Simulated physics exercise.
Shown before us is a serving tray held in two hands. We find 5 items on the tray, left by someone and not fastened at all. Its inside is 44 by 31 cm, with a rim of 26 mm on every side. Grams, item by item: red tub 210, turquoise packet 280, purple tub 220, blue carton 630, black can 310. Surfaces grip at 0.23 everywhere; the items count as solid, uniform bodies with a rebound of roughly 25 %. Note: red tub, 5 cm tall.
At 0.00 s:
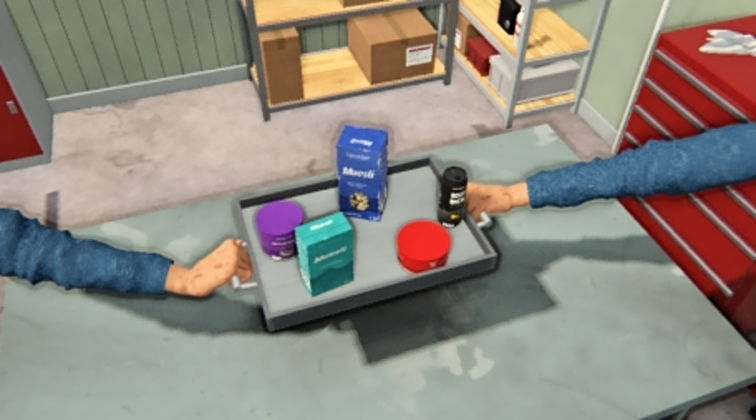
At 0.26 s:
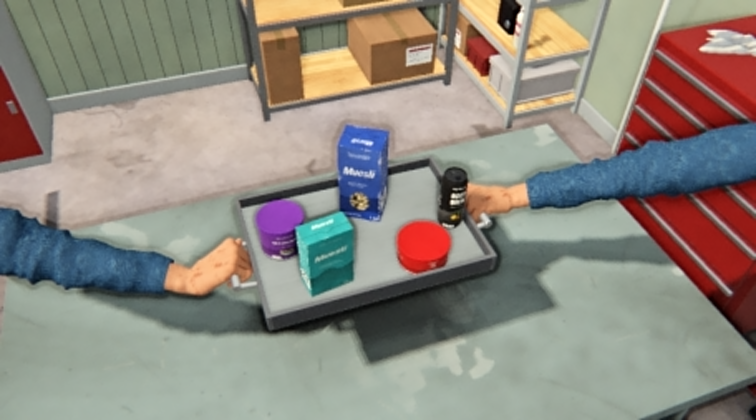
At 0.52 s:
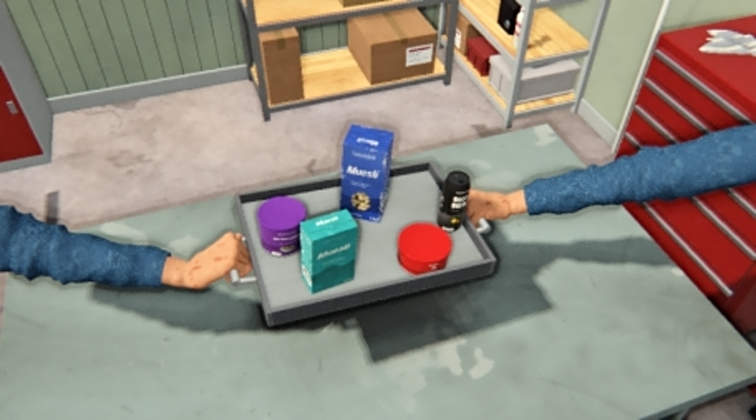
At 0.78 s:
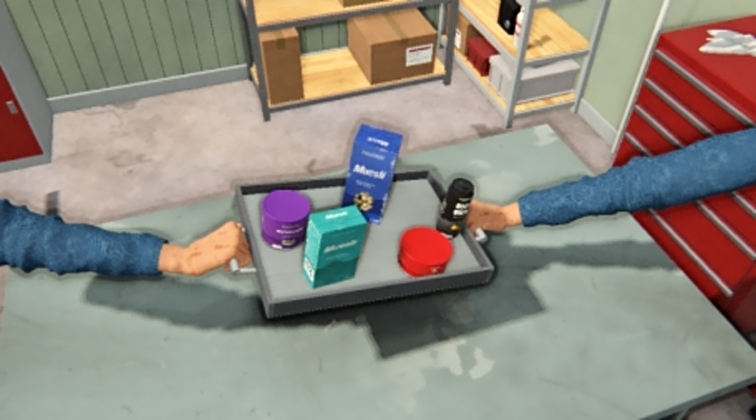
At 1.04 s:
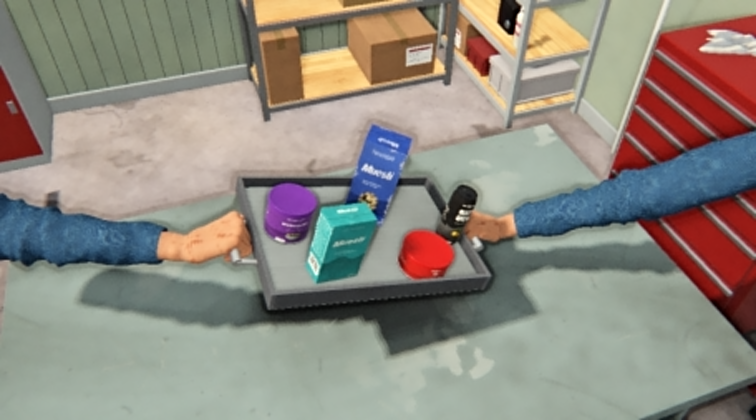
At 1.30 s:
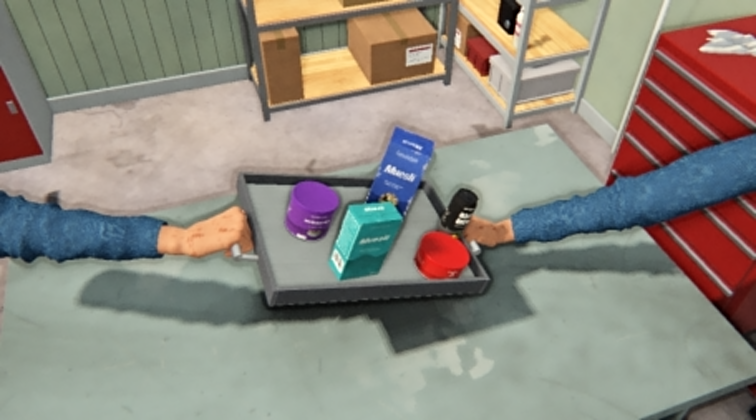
Two hands in blue sleeves hold a grey rimmed tray above a worktable, seen from above in a workshop with shelves of boxes behind and red drawers at right. On it stand a purple tub at left, a turquoise packet in front, a blue carton behind, and a red tub and black can at right. The tray tilts right edge down, the items lean, then slide rightward slightly, while the camera stays still.
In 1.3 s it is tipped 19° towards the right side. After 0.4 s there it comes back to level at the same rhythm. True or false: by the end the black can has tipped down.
False.
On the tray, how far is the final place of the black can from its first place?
It ends about 0 centimetres from where it started.
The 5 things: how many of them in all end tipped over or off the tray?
0.
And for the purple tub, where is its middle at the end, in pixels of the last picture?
In the last picture it sits around (404, 216).
By 1.50 s, tilt 19°, right edge down; blue carton 13 cm from its spot; turquoise packet 13 cm from its spot; purple tub 12 cm from its spot.
By 1.70 s, tilt 19°, right edge down; blue carton rocked 10° off its seat; purple tub rocked 5° off its seat; turquoise packet 17 cm from its spot.
When it is over (3.6 s), not toppled but over 5 cm from the start, red tub, turquoise packet, purple tub and blue carton; black can within 5 cm of the start. End places, in pixels of the last picture, black can near (453, 198).
